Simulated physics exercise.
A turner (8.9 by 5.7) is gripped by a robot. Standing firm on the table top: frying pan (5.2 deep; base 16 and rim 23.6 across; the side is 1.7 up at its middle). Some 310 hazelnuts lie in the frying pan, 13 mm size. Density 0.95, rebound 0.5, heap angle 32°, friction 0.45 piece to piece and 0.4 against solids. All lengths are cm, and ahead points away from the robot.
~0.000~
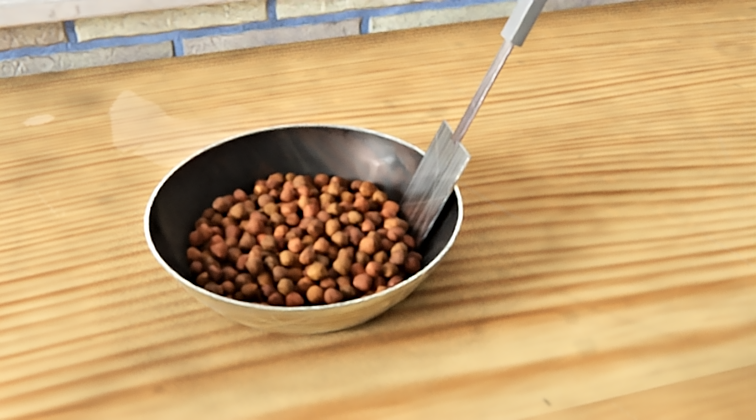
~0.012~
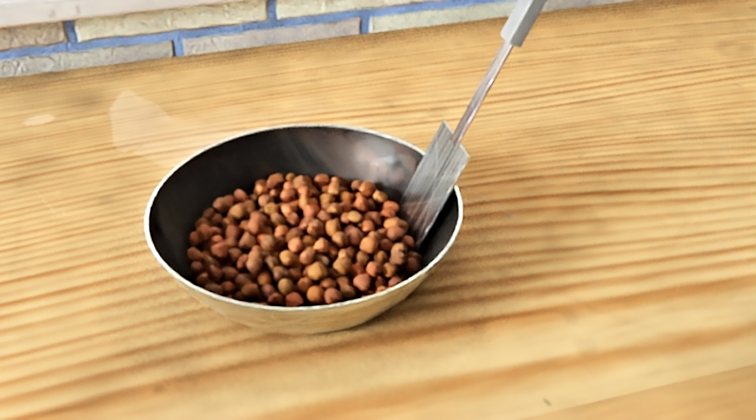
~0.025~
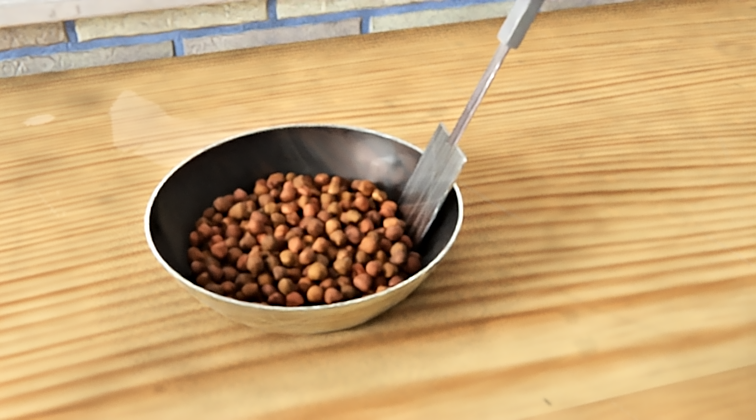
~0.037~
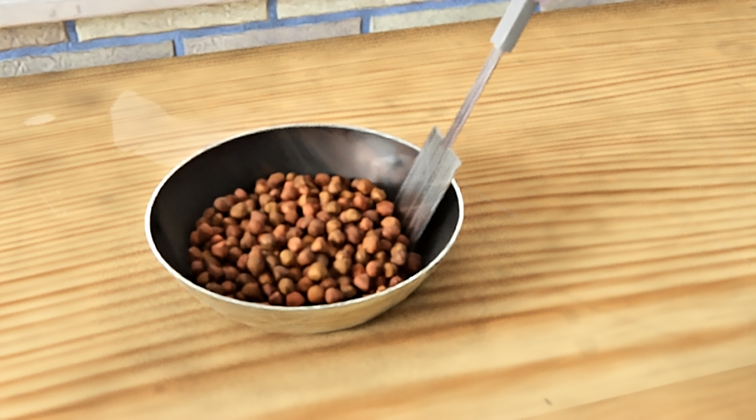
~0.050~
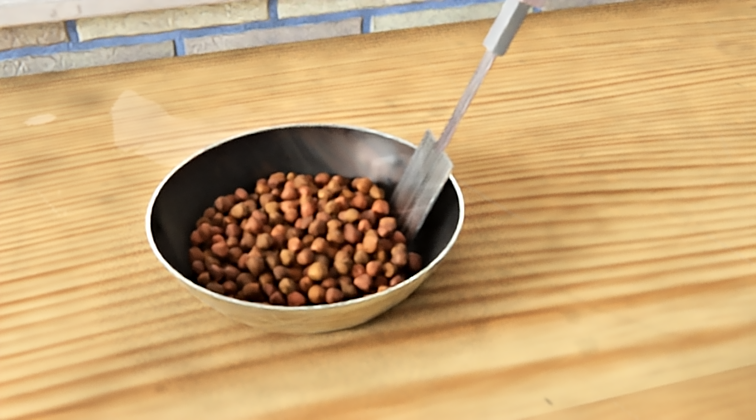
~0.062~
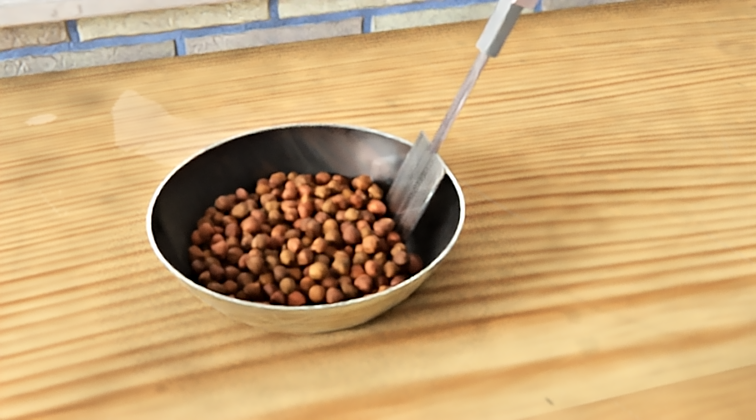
In this clip, a dark frying pan full of round brown hazelnuts sits on a light wooden table top, while a metal turner dipped in at its right side shifts slightly left along the edge of the heap.
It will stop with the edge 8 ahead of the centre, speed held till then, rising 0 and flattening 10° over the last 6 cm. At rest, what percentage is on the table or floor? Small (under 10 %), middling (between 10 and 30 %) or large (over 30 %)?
On the table or floor the share is small, under 10 %.
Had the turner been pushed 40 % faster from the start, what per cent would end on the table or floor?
Then about 5 per cent.
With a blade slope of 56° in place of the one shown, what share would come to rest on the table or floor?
It would be near 0 per cent.
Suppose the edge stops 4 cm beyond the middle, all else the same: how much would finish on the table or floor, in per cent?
Then about 0 per cent.
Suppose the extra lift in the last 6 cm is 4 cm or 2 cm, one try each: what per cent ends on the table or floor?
Some 5 and 5 per cent.
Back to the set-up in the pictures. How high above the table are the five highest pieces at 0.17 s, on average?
About 4 cm.
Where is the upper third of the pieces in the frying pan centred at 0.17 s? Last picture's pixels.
Around (288, 236).
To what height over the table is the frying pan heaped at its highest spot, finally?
About 6.5 cm.
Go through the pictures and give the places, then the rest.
Turner top edge at (457, 138), sloping 64°; upper third of the load around (306, 238), from x 195 to 415, top at y 180; 310 in the frying pan, in the first picture.
Turner top edge at (457, 138), sloping 64°; upper third of the load around (306, 238), from x 195 to 415, top at y 180, in the second picture.
Turner top edge at (453, 140), sloping 64°; upper third of the load around (306, 238), from x 195 to 415, top at y 180, in the third picture.
Turner top edge at (447, 144), sloping 64°; upper third of the load around (309, 239), from x 195 to 415, top at y 180, in the fourth picture.
Turner top edge at (440, 147), sloping 64°; upper third of the load around (309, 237), from x 195 to 415, top at y 180, in the fifth picture.
Turner top edge at (434, 149), sloping 64°; upper third of the load around (311, 235), from x 195 to 415, top at y 180; 310 in the frying pan, in the sixth picture.
After 0.17 s, sloping 64°, highest piece 5 above the table; 310 in the frying pan.
After 0.28 s, sloping 60°, highest piece 6 above the table; 310 in the frying pan.
After 0.53 s, sloping 54°, highest piece 6 above the table; 298 in the frying pan, 12 on the table or floor.
After 1.58 s, sloping 54°, highest piece 6 above the table; 297 in the frying pan, 13 on the table or floor.
At rest, 297 in the frying pan, 13 on the table or floor. That is 4 % on the table or floor.
